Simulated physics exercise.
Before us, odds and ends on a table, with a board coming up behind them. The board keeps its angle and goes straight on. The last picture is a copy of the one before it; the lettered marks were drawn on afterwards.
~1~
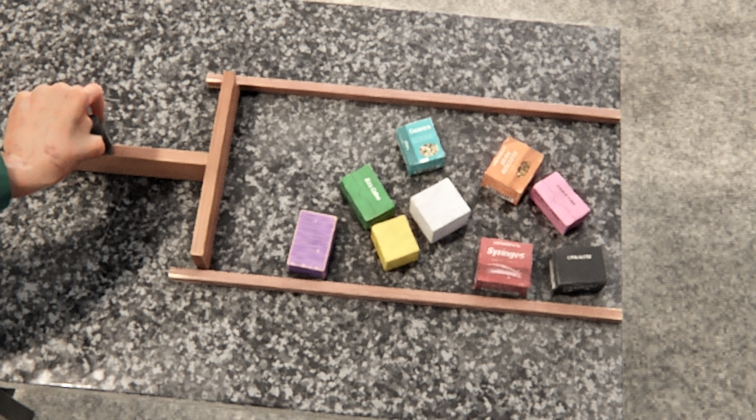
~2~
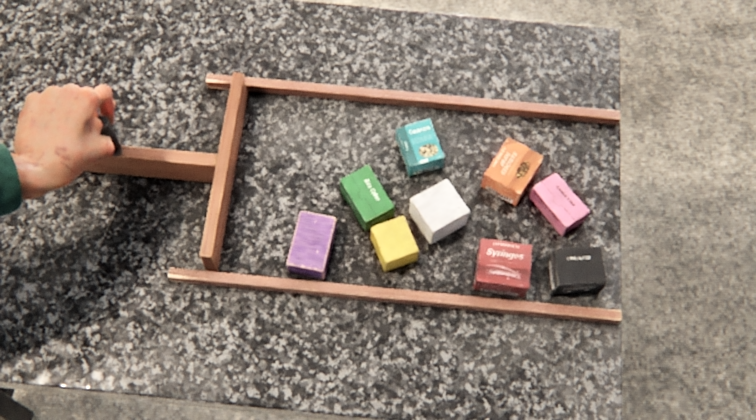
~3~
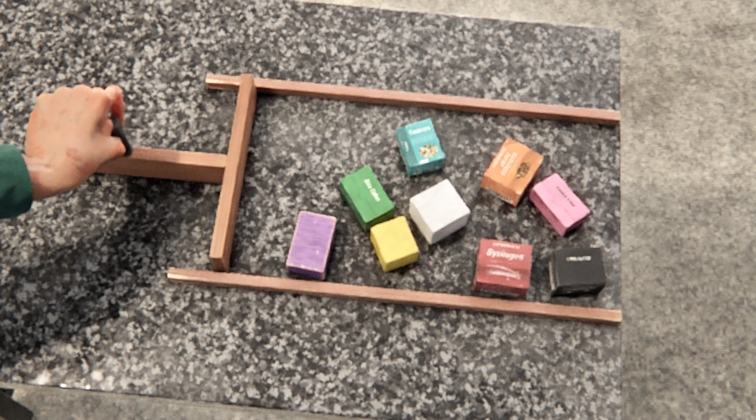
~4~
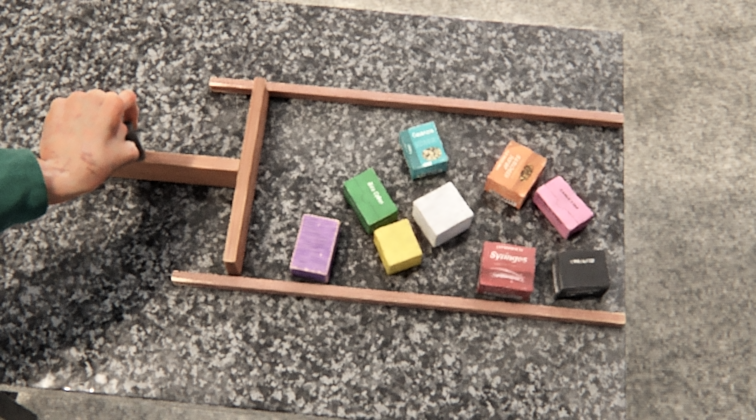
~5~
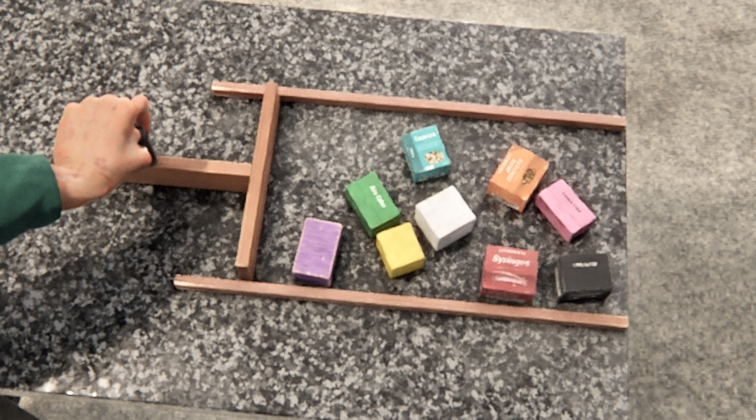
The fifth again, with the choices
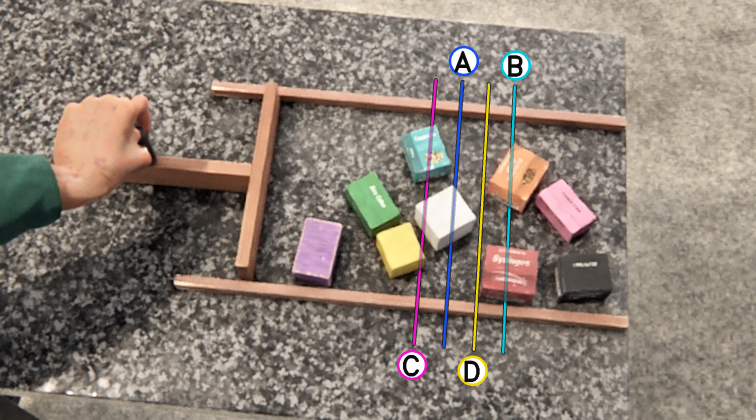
The video shows a hand sliding a wooden T-shaped board slowly to the right between two wooden rails on a speckled tabletop, while the nine small colourful boxes in front of it stay essentially still.
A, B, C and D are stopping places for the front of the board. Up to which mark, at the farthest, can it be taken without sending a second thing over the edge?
It can go as far as B.
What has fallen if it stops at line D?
The black packet.
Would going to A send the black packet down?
By then, no.
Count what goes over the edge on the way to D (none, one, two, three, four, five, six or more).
In all, one.
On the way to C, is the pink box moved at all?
No.
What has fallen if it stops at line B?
It is the black packet.
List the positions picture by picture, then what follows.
The first frame shows board (213, 159); green packet (367, 198); white block (440, 211).
The second frame shows board (222, 160); red box (503, 268).
The third frame shows board (232, 161); pink box (559, 205).
The fourth frame shows board (245, 165); purple block (315, 248).
The fifth frame shows board (257, 170); yellow block (400, 251); green packet (372, 205); white block (445, 218).
On the marked copy, A at (454, 206); B at (509, 211); C at (425, 204); D at (482, 209).
Following B. Soon after the start, board (348, 178); purple block (366, 256); yellow block (408, 253).
Later, board (439, 187); black packet (590, 279); red box (540, 276).
In the end, board (509, 193); black packet over the edge; pink box (616, 209); one fallen.
As for the rest, A is within the limit but short; C is within the limit but short; D is within the limit but short.
